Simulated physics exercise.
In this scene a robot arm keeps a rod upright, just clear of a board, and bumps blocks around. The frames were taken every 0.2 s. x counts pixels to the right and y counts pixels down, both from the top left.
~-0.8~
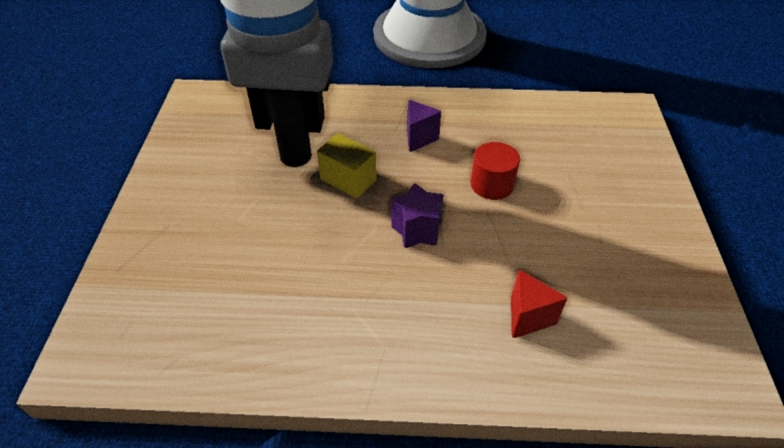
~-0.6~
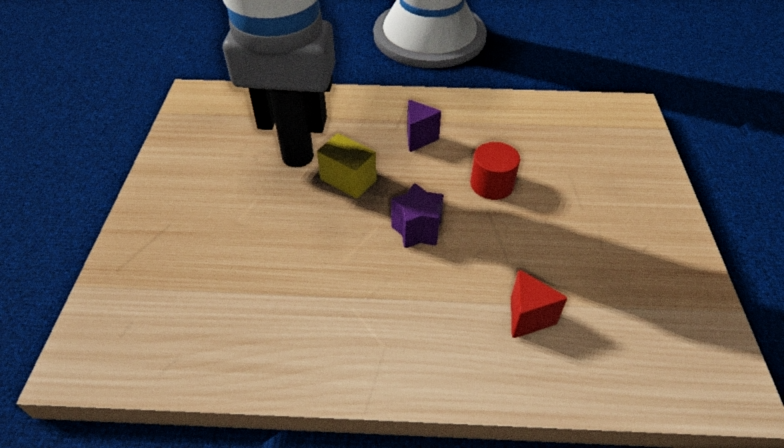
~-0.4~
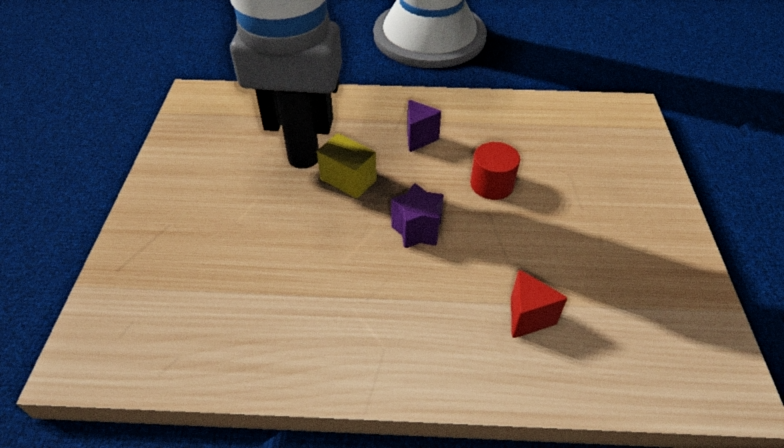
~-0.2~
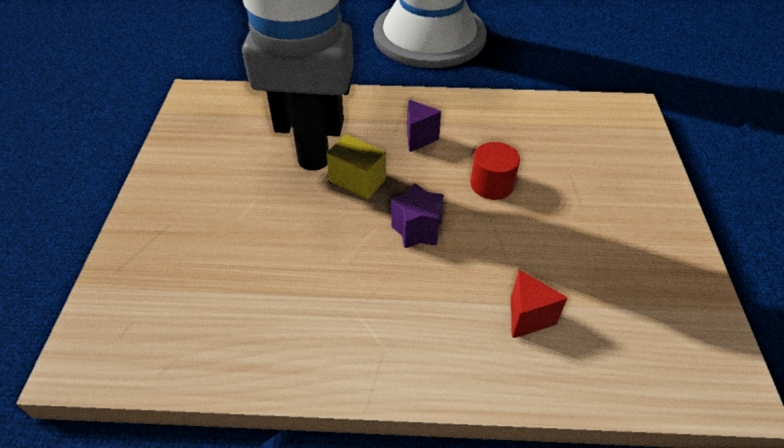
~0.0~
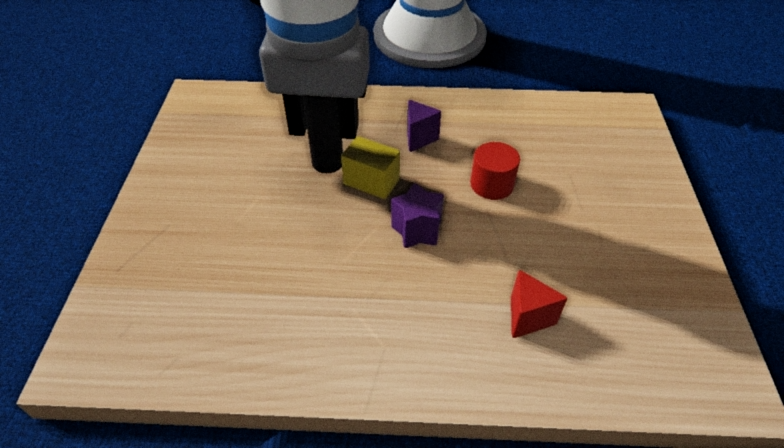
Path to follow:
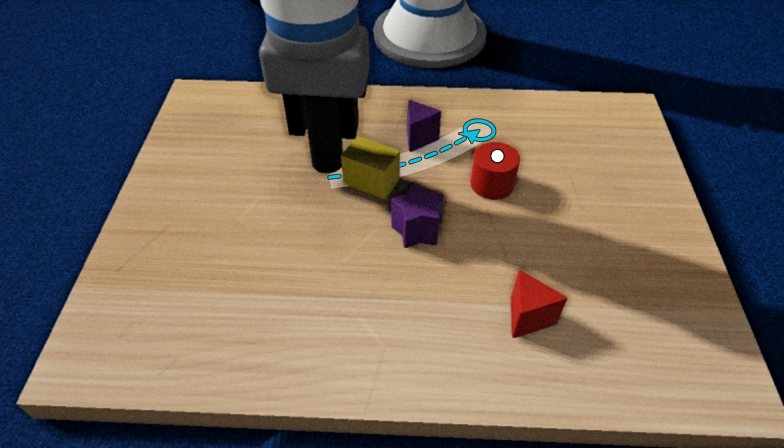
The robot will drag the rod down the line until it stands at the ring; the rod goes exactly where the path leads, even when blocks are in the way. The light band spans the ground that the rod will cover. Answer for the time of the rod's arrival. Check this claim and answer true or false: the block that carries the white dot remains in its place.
That statement is accurate.
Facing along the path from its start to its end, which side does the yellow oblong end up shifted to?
Moves right.
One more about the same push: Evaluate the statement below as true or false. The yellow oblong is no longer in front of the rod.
True - the claim holds.
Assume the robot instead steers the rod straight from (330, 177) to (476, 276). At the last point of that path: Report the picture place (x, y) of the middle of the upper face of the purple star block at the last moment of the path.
I predict (520, 259).
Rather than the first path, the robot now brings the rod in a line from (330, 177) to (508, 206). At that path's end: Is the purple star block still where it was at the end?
The answer is yes.
Path on the board, from (330, 177) by way of (414, 161) to (479, 130); the dot is on the red cylinder.
The first path, step by step. One third of the way, rod at (387, 154); yellow oblong at (427, 152), turned 15° clockwise.
Two thirds of the way, rod at (440, 137); yellow oblong at (445, 154), turned 35° clockwise; purple triangular piece at (430, 101), turned 50° anticlockwise.
At the end, rod at (482, 116); yellow oblong at (445, 154), turned 35° clockwise; purple triangular piece at (434, 98), turned 85° anticlockwise; red cylinder in place.
